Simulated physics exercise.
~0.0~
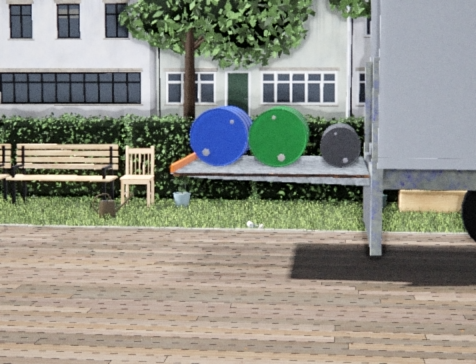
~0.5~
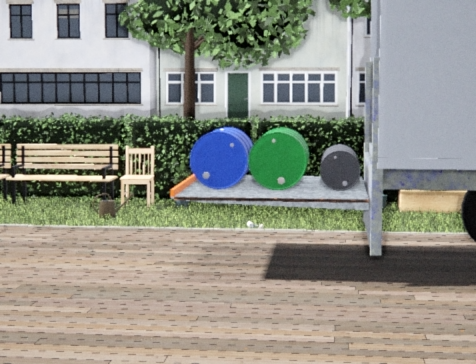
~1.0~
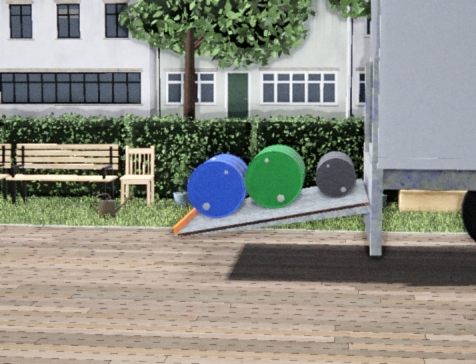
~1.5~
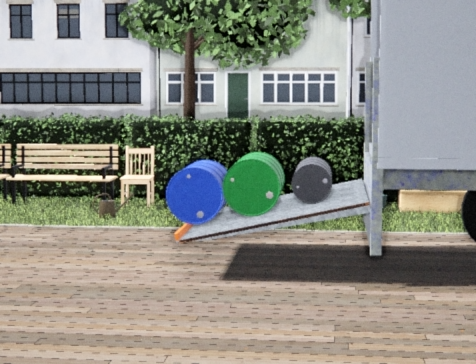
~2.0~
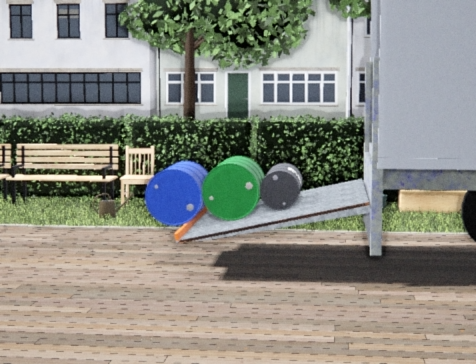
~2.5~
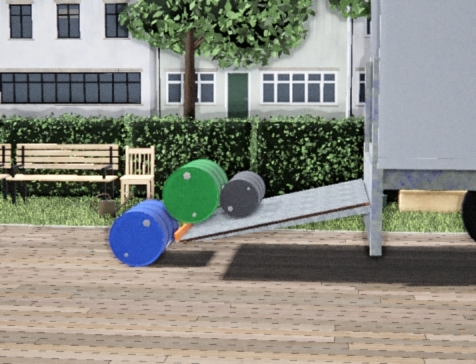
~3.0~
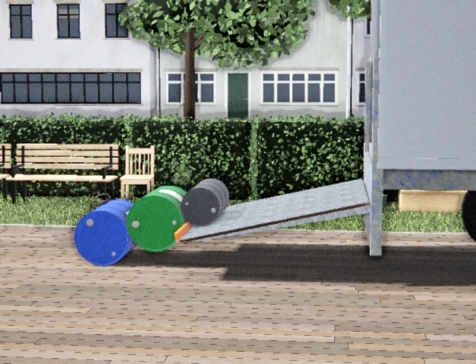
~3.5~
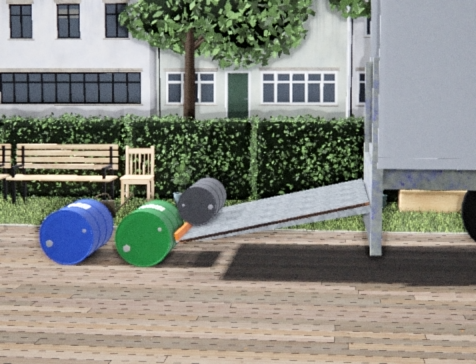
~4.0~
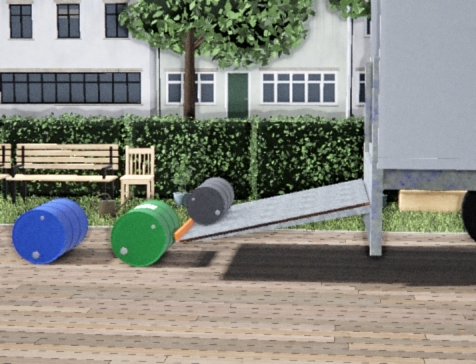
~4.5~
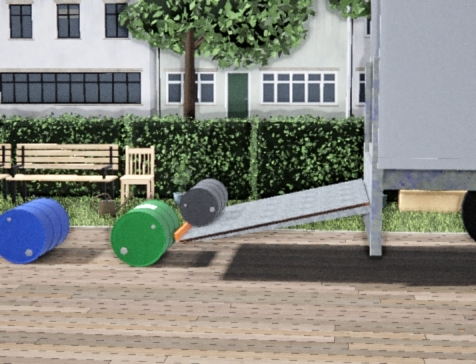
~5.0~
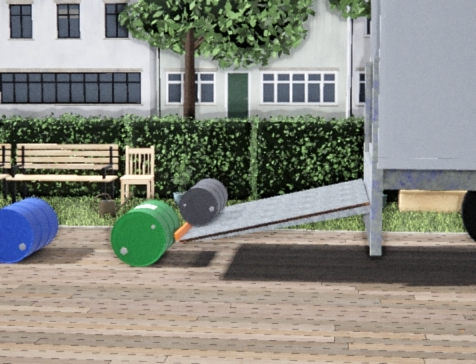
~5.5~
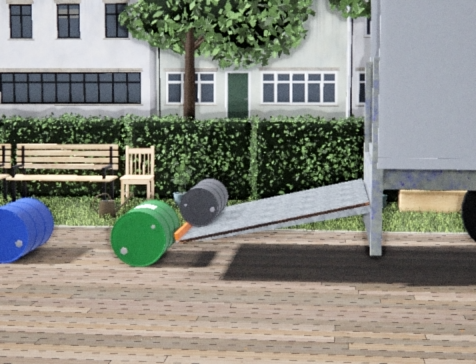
On a paved street by a hedge, a lorry's tail-lift dropped and tilted, and three drums rolled left down it; the blue and then the green went over the edge onto the ground, while the dark grey one stayed perched at the lip.
